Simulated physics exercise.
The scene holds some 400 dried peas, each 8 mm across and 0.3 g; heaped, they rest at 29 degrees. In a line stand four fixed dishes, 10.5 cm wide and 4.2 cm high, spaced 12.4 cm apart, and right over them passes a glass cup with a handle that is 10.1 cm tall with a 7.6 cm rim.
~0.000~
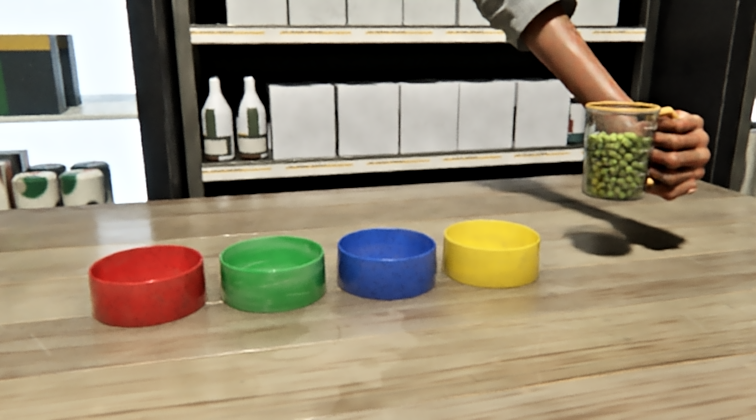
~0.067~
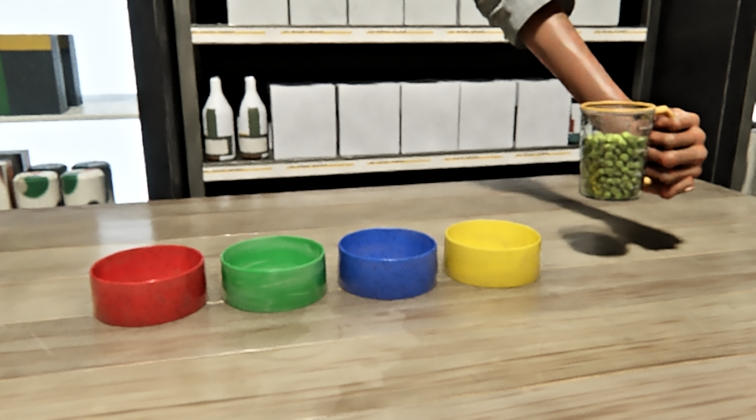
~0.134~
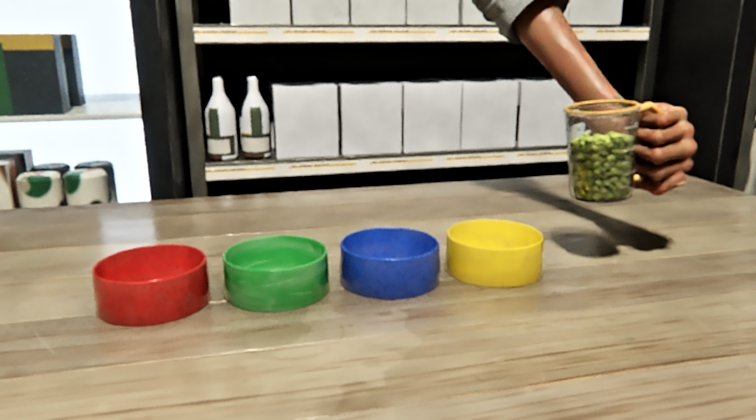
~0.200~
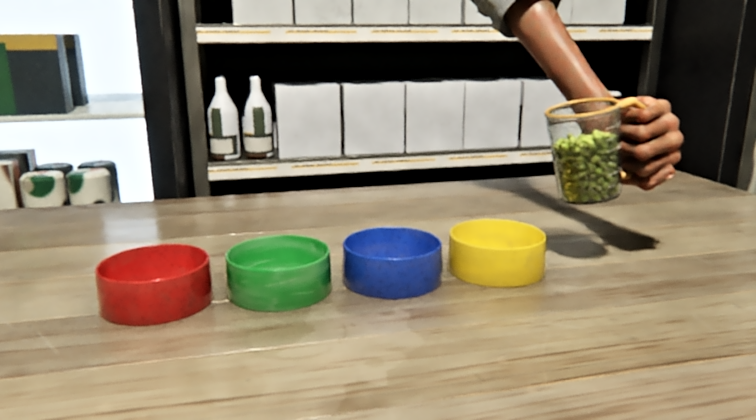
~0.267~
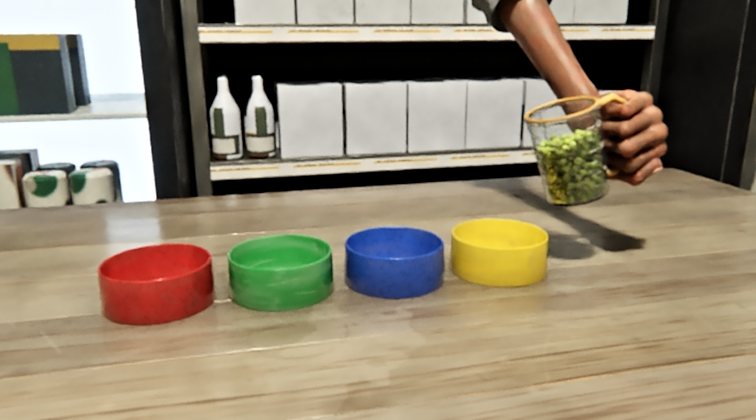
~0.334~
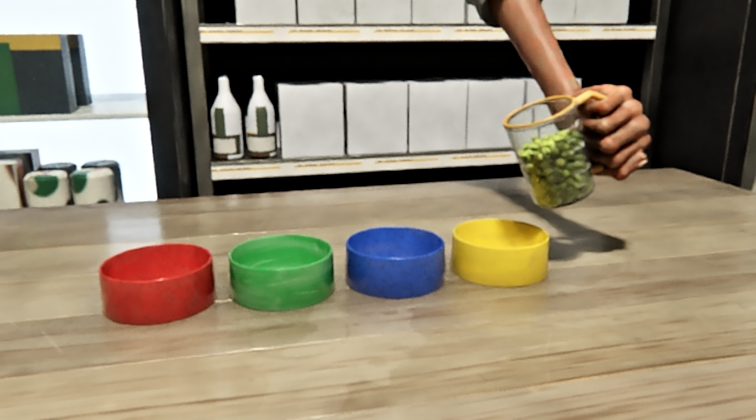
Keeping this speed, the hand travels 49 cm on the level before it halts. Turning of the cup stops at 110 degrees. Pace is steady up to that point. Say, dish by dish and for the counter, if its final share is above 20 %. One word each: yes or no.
Red: Yes; blue: No; green: No; yellow: No; counter: Yes.
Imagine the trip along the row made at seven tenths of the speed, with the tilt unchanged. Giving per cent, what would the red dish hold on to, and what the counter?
The shares would then be red 50 and counter 20.
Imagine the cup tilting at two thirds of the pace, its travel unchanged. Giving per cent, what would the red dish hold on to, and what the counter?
Red 90; counter 20.
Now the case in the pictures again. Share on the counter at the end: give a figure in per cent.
35 %.
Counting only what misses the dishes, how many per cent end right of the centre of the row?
It's close to 0 in a hundred.
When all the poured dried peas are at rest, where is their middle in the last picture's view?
Approximately (132, 294) in the last view.
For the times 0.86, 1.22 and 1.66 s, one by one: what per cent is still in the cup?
First 100, then 100, then 20 per cent.
Then, at 0.86 s, tilt 65 degrees; cup holds 100 %.
Then, at 1.22 s, tilt 94 degrees; cup holds 100 %.
Then, at 1.66 s, tilt 110 degrees; cup holds 20 %, red 50 %.
By 2.7 s all is still; red 65 %, blue 0 %, green 0 %, yellow 0 %, counter 35 %.
